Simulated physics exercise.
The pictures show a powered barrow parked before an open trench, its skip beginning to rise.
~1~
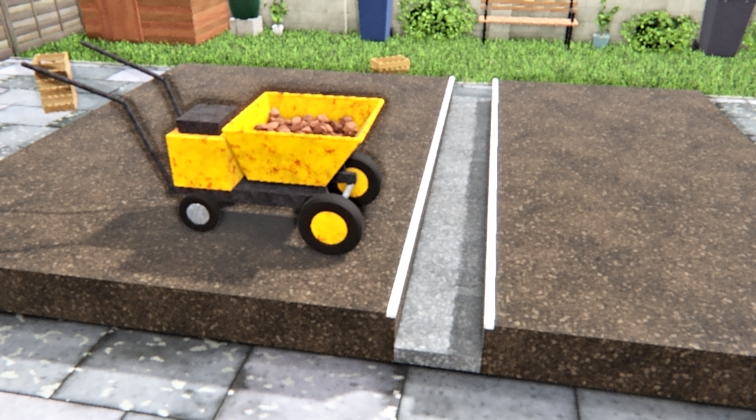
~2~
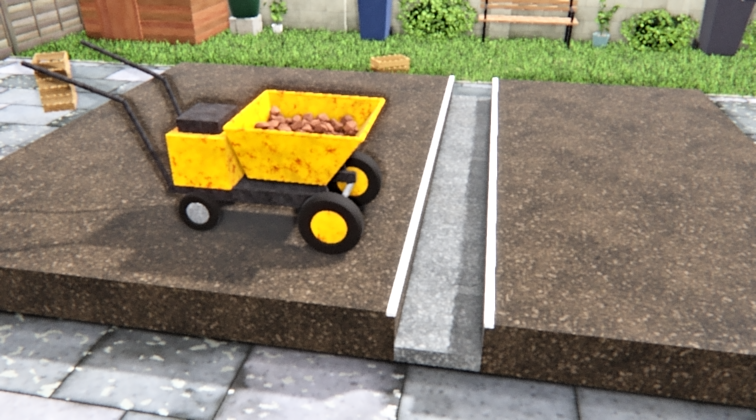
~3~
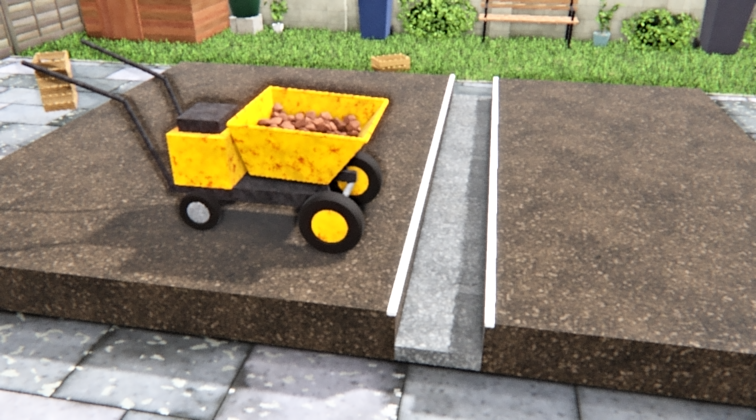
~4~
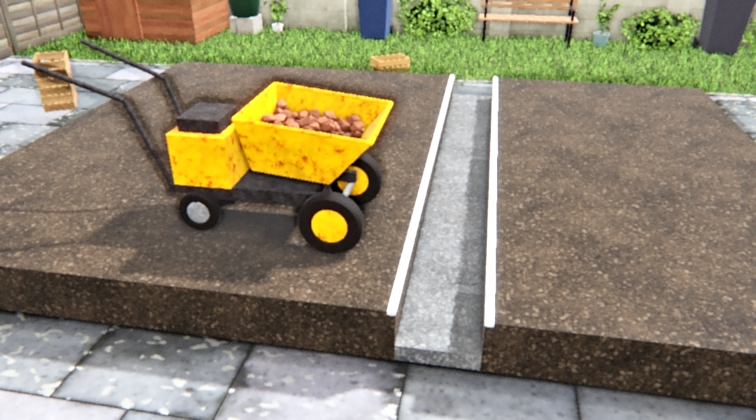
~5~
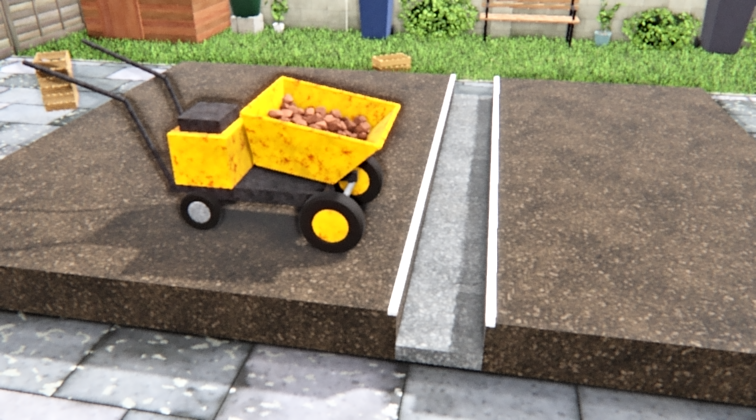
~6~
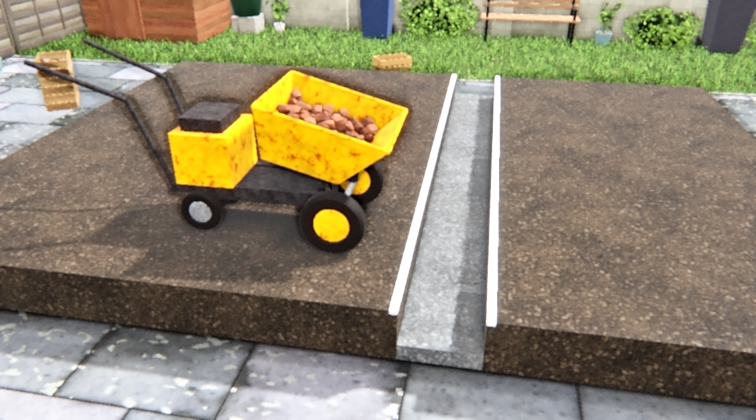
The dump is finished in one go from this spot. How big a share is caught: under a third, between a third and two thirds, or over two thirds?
It catches over two thirds.
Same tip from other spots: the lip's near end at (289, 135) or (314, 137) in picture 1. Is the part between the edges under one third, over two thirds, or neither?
In turn: One to two thirds; beyond two thirds.
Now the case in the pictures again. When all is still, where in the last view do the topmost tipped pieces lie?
At about (479, 241).
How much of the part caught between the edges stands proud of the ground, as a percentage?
Near 0 %.
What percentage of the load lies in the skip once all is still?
Some 0 per cent.
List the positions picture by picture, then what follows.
The first picture shows lip of the skip at (360, 140), level; top of the load at (306, 133), lumps of rubble; first edge of the trench at (399, 283); far edge at (490, 293), the trench over half as wide as the skip, and about half as deep as wide.
The second picture shows lip of the skip at (361, 140), level; top of the load at (298, 136).
The third picture shows lip of the skip at (365, 141), tipped barely; top of the load at (301, 124).
The fourth picture shows lip of the skip at (370, 143), tipped a little; top of the load at (291, 125).
The fifth picture shows lip of the skip at (379, 147), tipped a little; top of the load at (297, 122).
The sixth picture shows lip of the skip at (388, 152), tipped clearly; top of the load at (296, 119); first edge of the trench at (401, 280); far edge at (492, 290).
Soon, skip tipped steeply; all in the skip.
A while on, skip tipped right over; most in the skip; a small part in or heaped over the trench; a stray few falling.
Towards the end, skip tipped right over; about a quarter in the skip; most in or heaped over the trench; a stray few beyond it.
Finally, skip tipped right over; nearly all in or heaped over the trench; a stray few beyond it.
